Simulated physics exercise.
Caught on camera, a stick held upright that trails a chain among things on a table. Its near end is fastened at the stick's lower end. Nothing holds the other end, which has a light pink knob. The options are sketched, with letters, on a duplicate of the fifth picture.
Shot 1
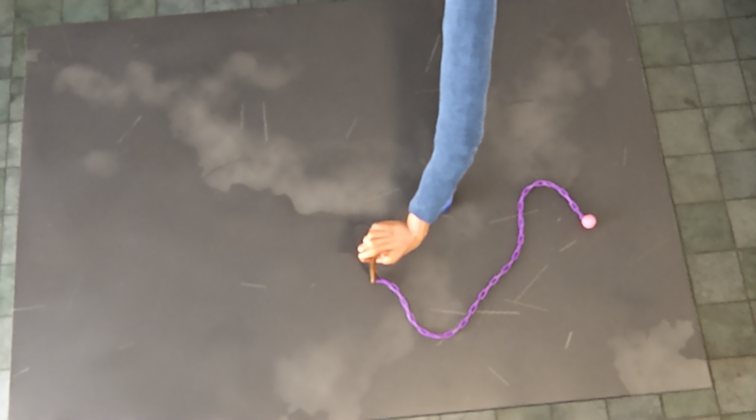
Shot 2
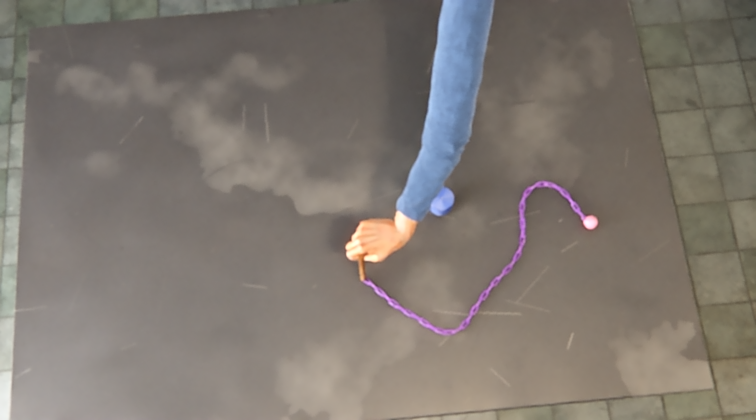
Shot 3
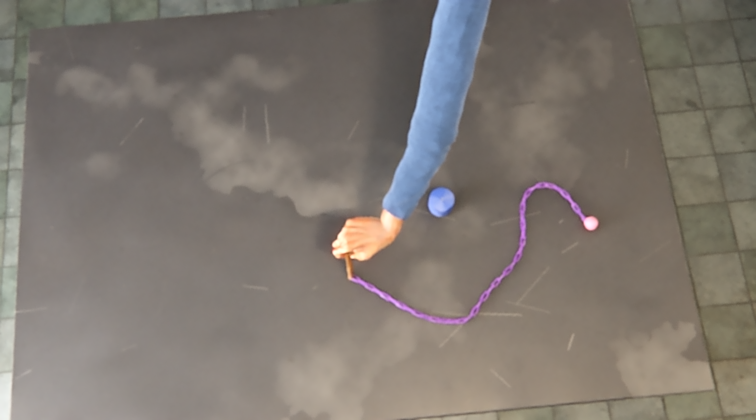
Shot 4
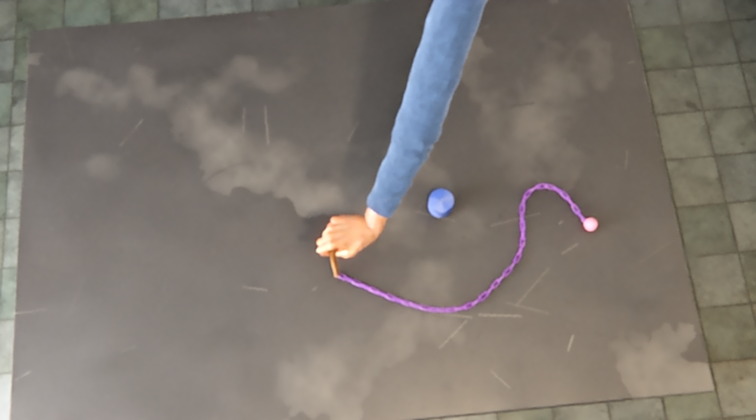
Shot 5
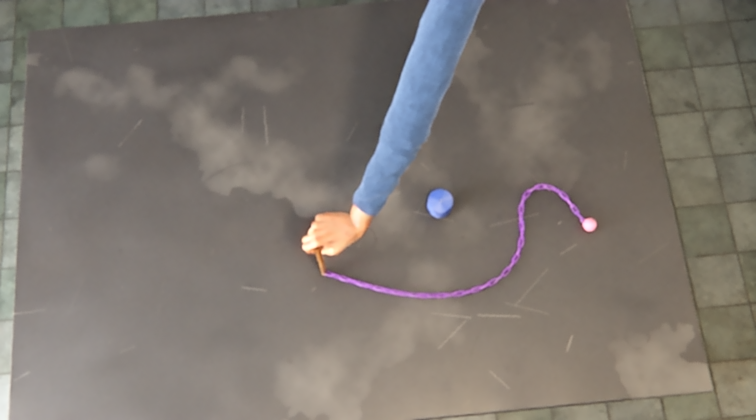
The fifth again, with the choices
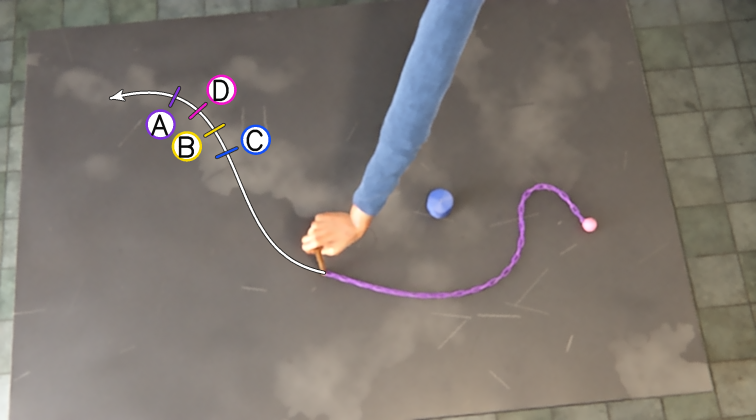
A hand in a blue sleeve held a short stick upright and moved it steadily left across a dark table, drawing the near part of a purple chain along while its pink-knobbed end barely moved.
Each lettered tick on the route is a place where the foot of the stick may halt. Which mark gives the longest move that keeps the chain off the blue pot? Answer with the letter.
Mark C.
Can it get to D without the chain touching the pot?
No.
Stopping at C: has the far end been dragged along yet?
By then, yes.
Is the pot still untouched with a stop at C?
For that mark, yes.
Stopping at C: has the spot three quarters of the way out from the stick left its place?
By then, yes.
On the copy, A at (175, 97); B at (214, 130); C at (227, 153); D at (198, 111); the route from (324, 273) via (229, 158) to (111, 98).
On C. First, foot of the stick (273, 244), middle of the chain (454, 254), free end (590, 225).
Then, foot of the stick (245, 196), middle of the chain (418, 236), free end (588, 222).
Finally, foot of the stick (227, 153), middle of the chain (389, 216), free end (564, 216); nothing has been touched.
By contrast, A brings the chain against the pot; B brings the chain against the pot; D brings the chain against the pot.
